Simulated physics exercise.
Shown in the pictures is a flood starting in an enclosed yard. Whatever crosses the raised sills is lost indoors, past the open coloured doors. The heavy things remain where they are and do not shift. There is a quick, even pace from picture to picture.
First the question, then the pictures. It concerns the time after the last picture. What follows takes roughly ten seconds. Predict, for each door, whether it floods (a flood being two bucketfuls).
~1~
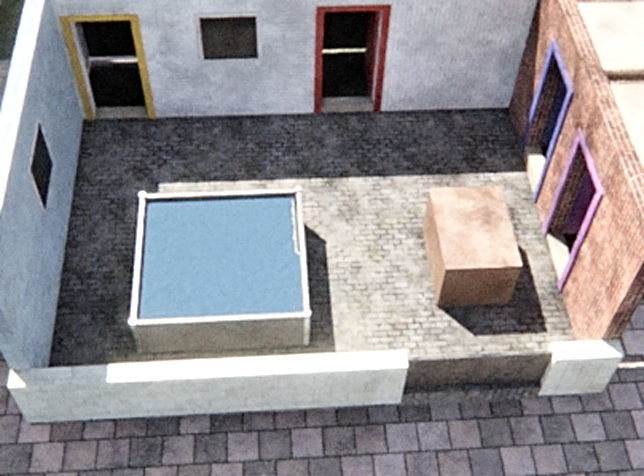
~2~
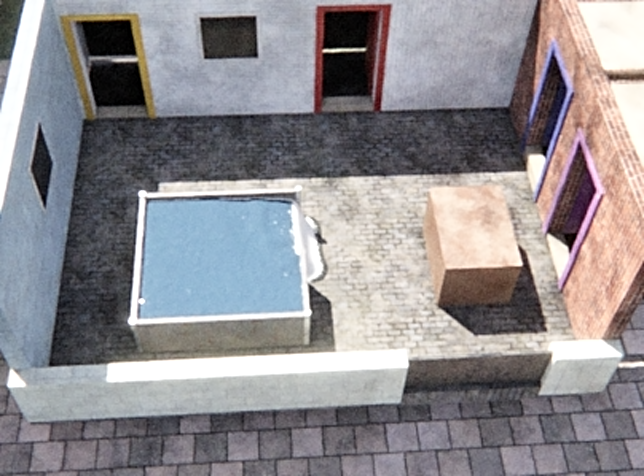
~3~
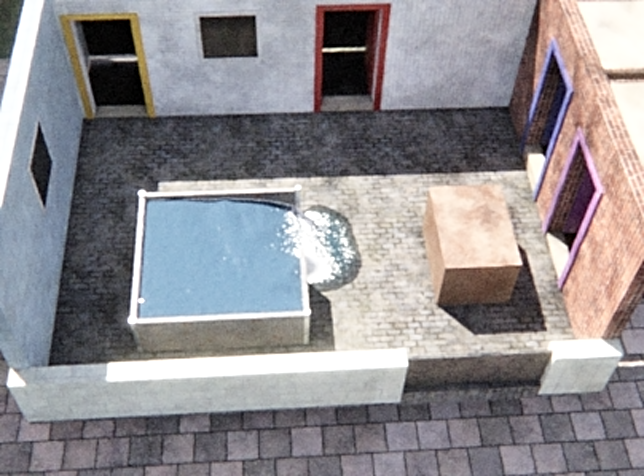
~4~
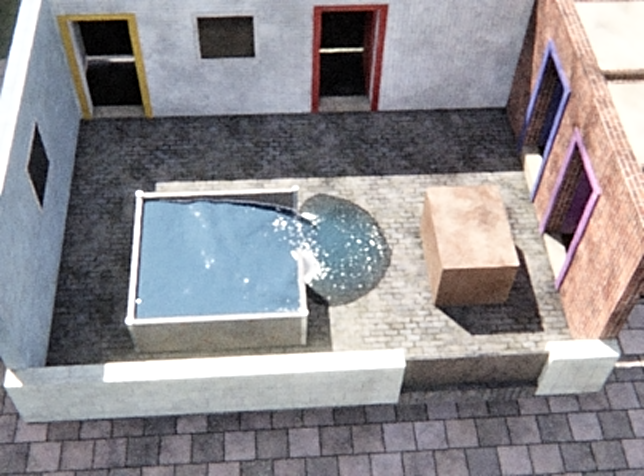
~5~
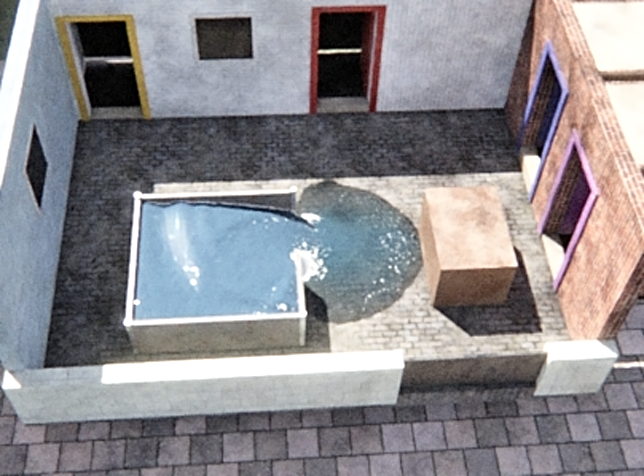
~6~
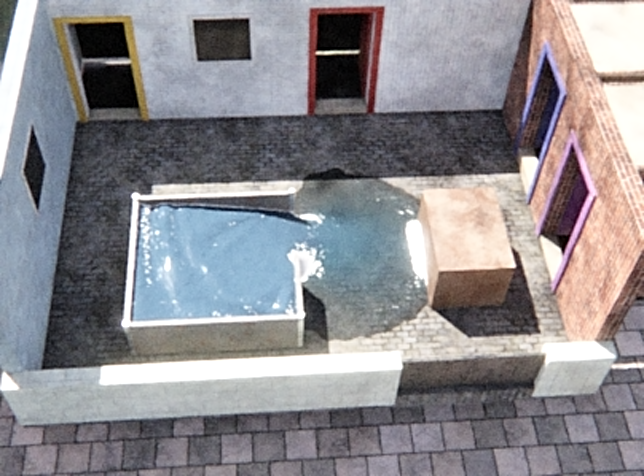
In order: The red door doesn't get too much water coming through. The blue door doesn't get too much water coming through. The yellow door doesn't get too much water coming through. The purple door gets too much water coming through.
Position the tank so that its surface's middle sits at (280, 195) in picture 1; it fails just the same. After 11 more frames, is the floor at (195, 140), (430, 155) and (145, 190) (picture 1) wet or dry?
The first spot ends up left untouched, the second sodden and the third left untouched.
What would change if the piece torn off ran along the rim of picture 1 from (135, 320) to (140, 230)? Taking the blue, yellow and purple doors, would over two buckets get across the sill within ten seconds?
Outcome - blue door: Short of the mark, yellow door: Past the mark, purple door: Short of the mark.
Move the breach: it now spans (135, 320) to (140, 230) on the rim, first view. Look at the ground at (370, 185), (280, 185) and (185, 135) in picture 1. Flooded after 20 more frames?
Result, in sequence: Spared by the spill, spared by the spill, sodden.
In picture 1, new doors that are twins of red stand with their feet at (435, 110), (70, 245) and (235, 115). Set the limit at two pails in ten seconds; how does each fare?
One after the other: Floods, stays under, holds.
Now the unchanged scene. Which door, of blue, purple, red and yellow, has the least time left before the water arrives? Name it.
I'd say it's the one in blue.
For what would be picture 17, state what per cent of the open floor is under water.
Around 40 percent, give or take.
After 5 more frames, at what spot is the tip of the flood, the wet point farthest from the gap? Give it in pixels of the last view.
Front's tip: Near (519, 175).
A moment on, water covers 25 % of the floor; the red door not reached, the blue door wet at the sill, nothing in, the yellow door not reached, the purple door not reached.
Next, water covers 40 % of the floor; the red door wet at the sill, nothing in, the blue door wet at the sill, nothing in, the yellow door not reached, the purple door not reached.
Then, water covers 55 % of the floor; the red door wet at the sill, nothing in, the blue door wet at the sill, nothing in, the yellow door not reached, the purple door wet at the sill, nothing in.
Later, water covers 80 % of the floor; the red door wet at the sill, nothing in, the blue door wet at the sill, nothing in, the yellow door not reached, the purple door over two buckets in.
In the end, water covers 100 % of the floor; the red door wet at the sill, nothing in, the blue door wet at the sill, nothing in, the yellow door under two buckets in, the purple door far over two buckets in.
